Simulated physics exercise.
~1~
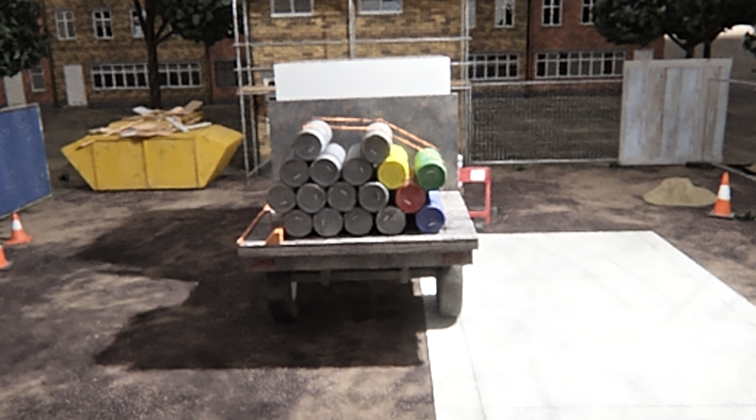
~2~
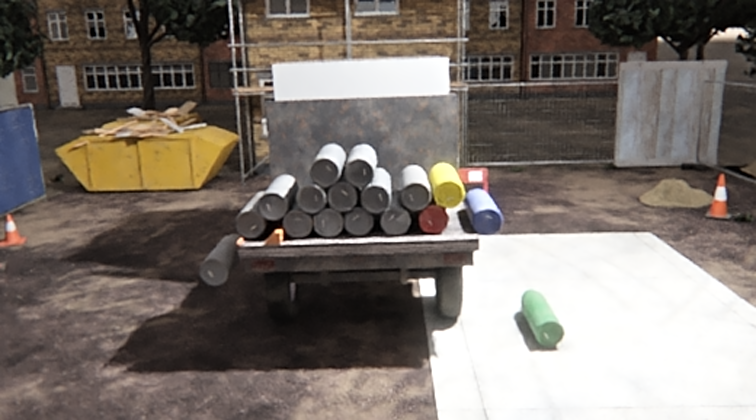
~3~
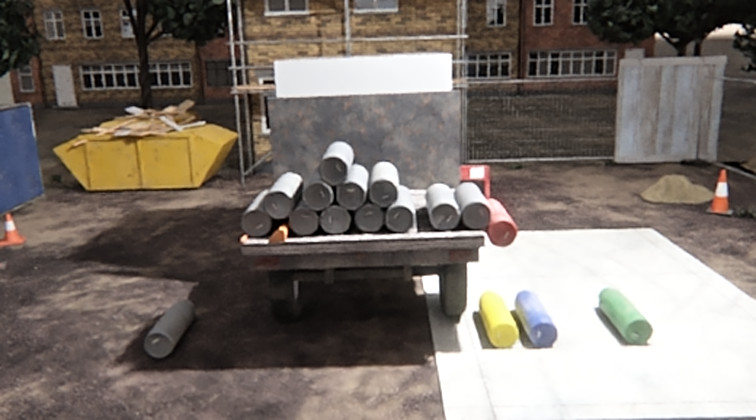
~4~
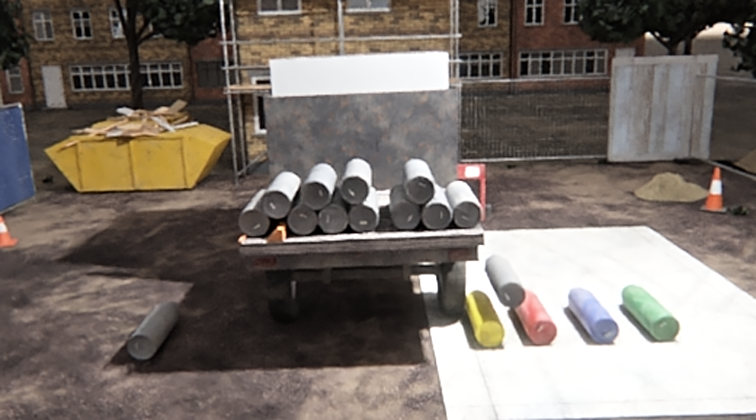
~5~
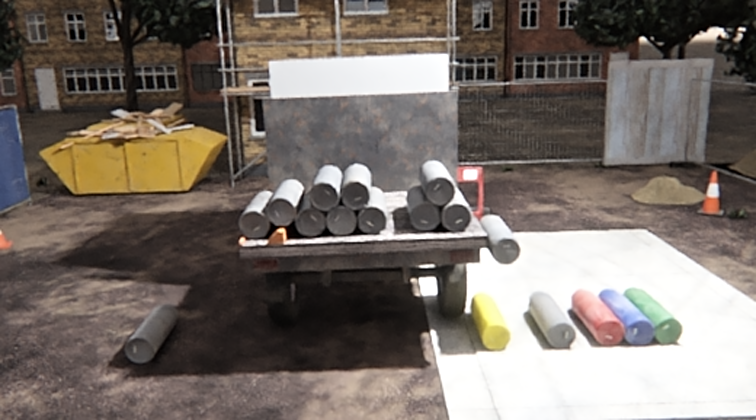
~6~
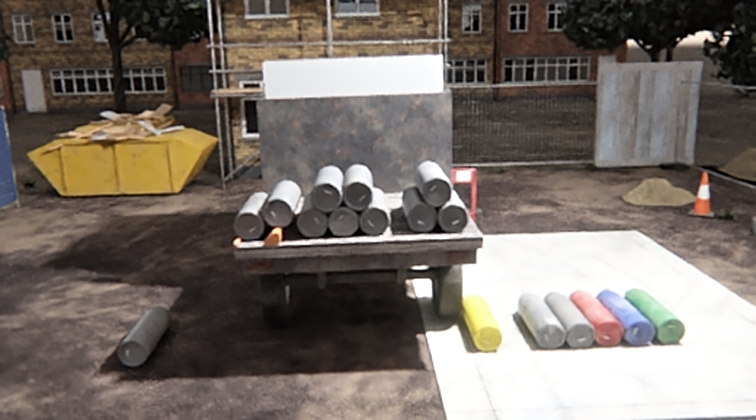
A flatbed lorry's stacked cylinders slump and several, four coloured, roll off onto the ground.
